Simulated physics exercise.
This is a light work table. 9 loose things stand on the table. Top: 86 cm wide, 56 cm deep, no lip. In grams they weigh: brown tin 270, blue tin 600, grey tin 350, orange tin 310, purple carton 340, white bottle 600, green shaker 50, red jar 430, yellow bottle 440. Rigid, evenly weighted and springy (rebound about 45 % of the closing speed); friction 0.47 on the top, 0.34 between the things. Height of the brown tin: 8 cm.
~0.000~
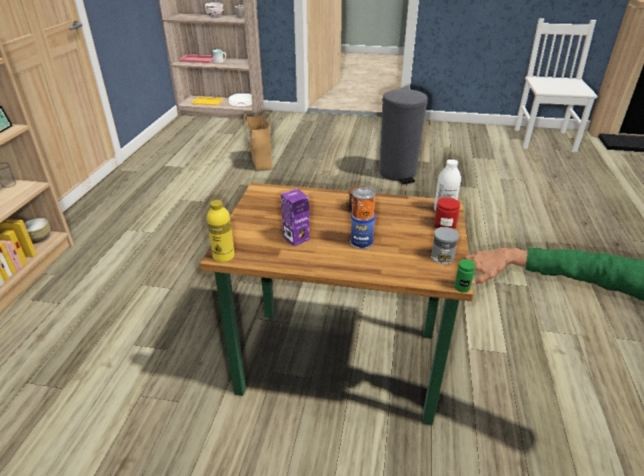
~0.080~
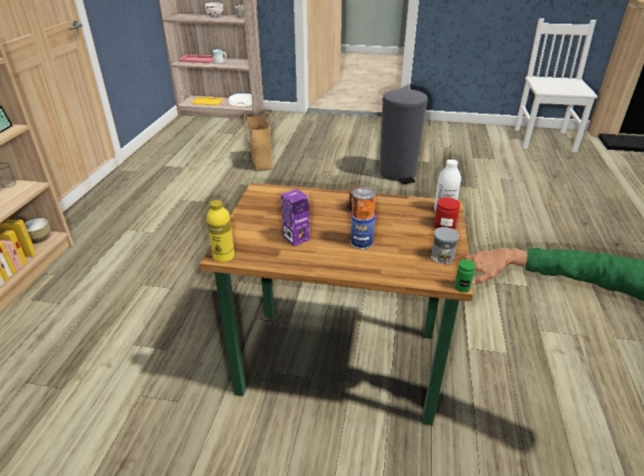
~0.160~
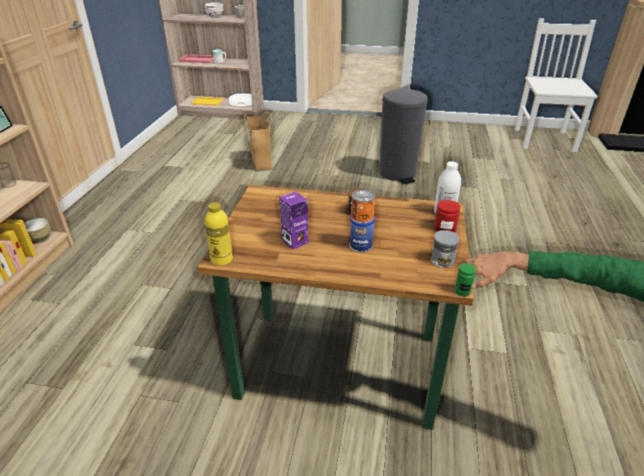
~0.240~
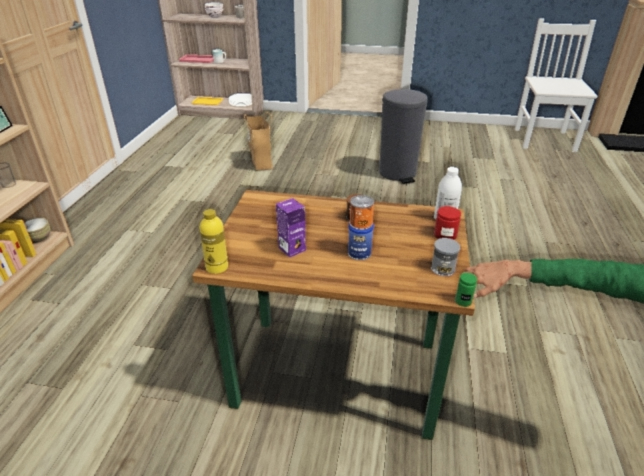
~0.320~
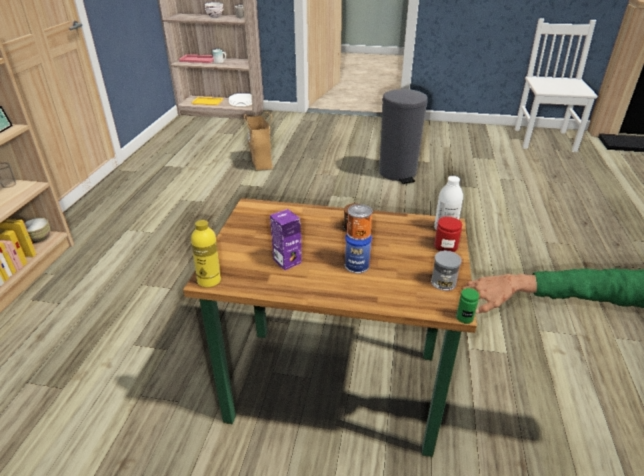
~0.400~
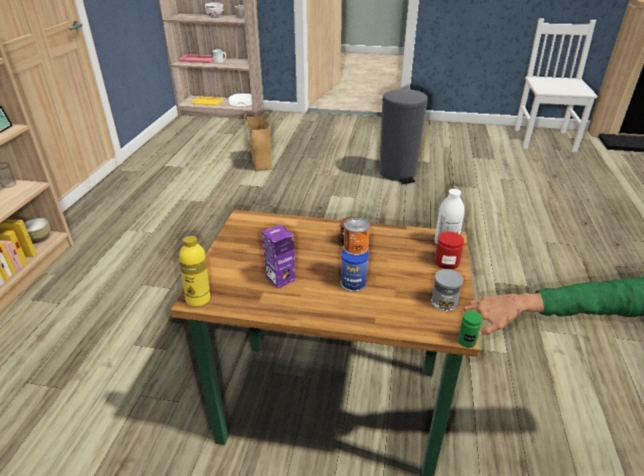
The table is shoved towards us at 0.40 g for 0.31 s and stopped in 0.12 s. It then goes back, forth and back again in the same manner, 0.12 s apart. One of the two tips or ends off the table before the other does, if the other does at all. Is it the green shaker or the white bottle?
The former of the two, the green shaker.
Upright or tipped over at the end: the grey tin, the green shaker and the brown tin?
The grey tin keeps standing; the green shaker topples; the brown tin stays upright.
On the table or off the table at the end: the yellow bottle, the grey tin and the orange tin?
The yellow bottle finishes off the table; the grey tin is still on the table; the orange tin finishes off the table.
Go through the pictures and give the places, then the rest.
Green shaker (465, 276); white bottle (448, 186), in the first frame.
Grey tin (445, 246); orange tin (363, 204), in the second frame.
Table shifted 2 cm; purple carton (294, 221); red jar (447, 217), in the third frame.
Table shifted 6 cm; yellow bottle (213, 241), in the fourth frame.
Table shifted 13 cm; yellow bottle (205, 253) 4° off upright; blue tin (358, 252), in the fifth frame.
Table shifted 22 cm; green shaker (470, 329); white bottle (450, 218), in the sixth frame.
After 0.80 s, table shifted 20 cm; green shaker and yellow bottle now off the table; white bottle 43° off upright near (452, 238); orange tin 49° off upright.
After 1.20 s, orange tin now off the table; white bottle on its side near (451, 209); red jar moved 13 cm.
After 1.90 s, table shifted 20 cm; white bottle on its side near (462, 240); red jar moved 22 cm; grey tin moved 10 cm.
In the end (3.5 s), off the table, orange tin, green shaker and yellow bottle; toppled on the table, white bottle; not toppled but over 5 cm from the start, red jar; the other 4 under 5 cm from the start. At the end, from the last picture's camera, white bottle near (460, 198). Green shaker went at 0.48 s; white bottle went at 0.70 s.
